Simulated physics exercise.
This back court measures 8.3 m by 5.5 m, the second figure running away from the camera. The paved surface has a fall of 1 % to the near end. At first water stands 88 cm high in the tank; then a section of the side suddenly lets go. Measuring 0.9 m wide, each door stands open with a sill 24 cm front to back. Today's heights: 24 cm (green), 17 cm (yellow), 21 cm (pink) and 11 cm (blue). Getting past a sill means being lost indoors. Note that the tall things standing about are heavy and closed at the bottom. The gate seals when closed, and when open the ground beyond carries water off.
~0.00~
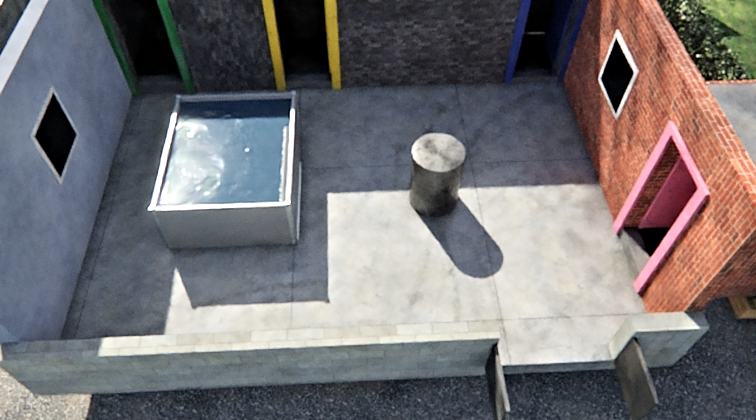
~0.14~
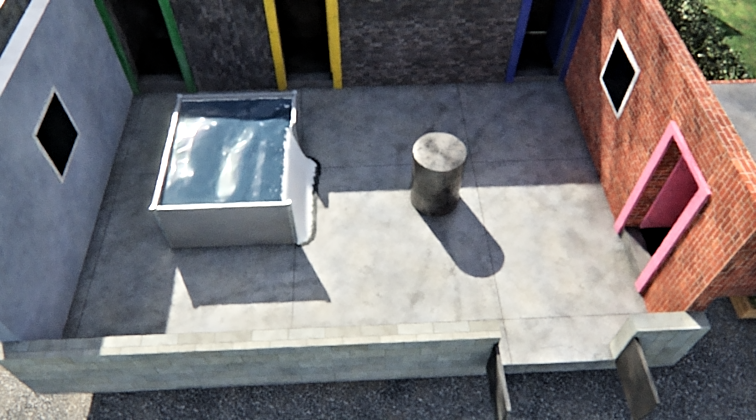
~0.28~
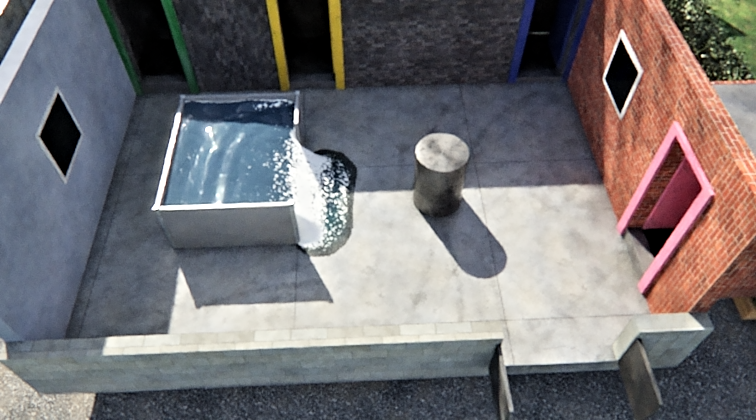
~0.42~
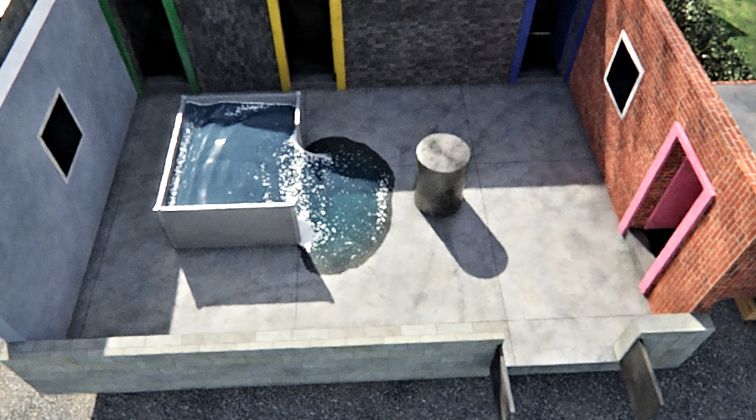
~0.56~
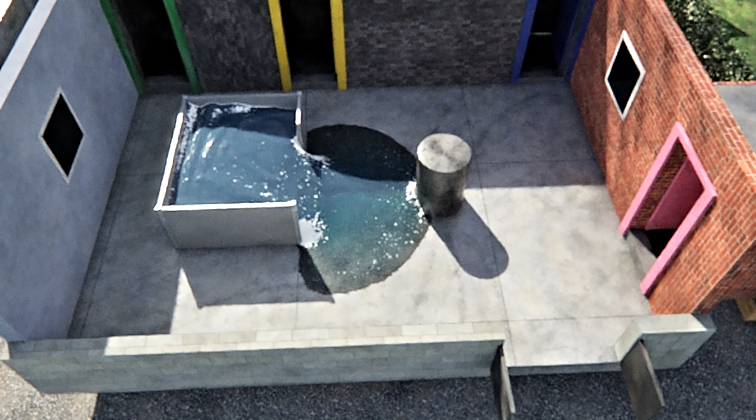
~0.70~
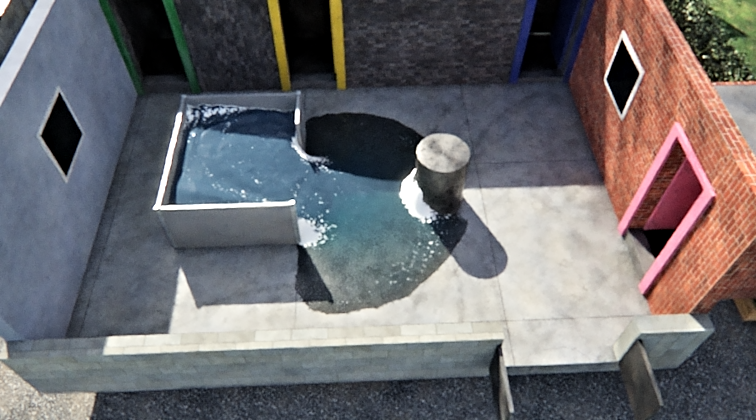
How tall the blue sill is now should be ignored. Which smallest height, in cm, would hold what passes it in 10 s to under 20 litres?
It would have to be roughly 24 cm high.
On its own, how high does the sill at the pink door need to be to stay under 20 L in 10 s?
At pink, about 15 cm.
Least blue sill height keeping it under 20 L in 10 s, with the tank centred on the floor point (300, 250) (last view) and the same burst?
Then close to 19 cm.
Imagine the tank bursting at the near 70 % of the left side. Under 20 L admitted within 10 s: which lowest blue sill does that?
A height of around 11.0 cm.
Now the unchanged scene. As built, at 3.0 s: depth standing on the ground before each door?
At the green door the depth is 0 cm, at yellow 1 cm, at pink 19 cm and at blue 21 cm.
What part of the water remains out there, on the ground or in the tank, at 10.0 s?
I'd say near 66 per cent is still there.
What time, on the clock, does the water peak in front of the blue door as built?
The level tops out near 2.4 seconds.
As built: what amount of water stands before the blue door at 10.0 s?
About 5.5 cm.
After 1.4 s water covers 45 % of the floor, deepest (54 cm) near (403, 199); it has not reached the blue door.
After 3.0 s water covers 60 % of the floor, deepest (34 cm) near (568, 84); 21 cm at the blue door, 41 litres in over its 11 cm sill.
After 10.0 s water covers 95 % of the floor, deepest (13 cm) near (57, 368); 6 cm at the blue door, 112 litres in over its 11 cm sill.
At the blue door as built, the water arrived by 1.8 s and peaked near 23 cm at 2.4 s.
Run again over the same 10 s with other heights there, 28 litres in over 21.5 cm, 8 litres over 29 cm. The limit of 20 litres is kept from about 24 cm up.
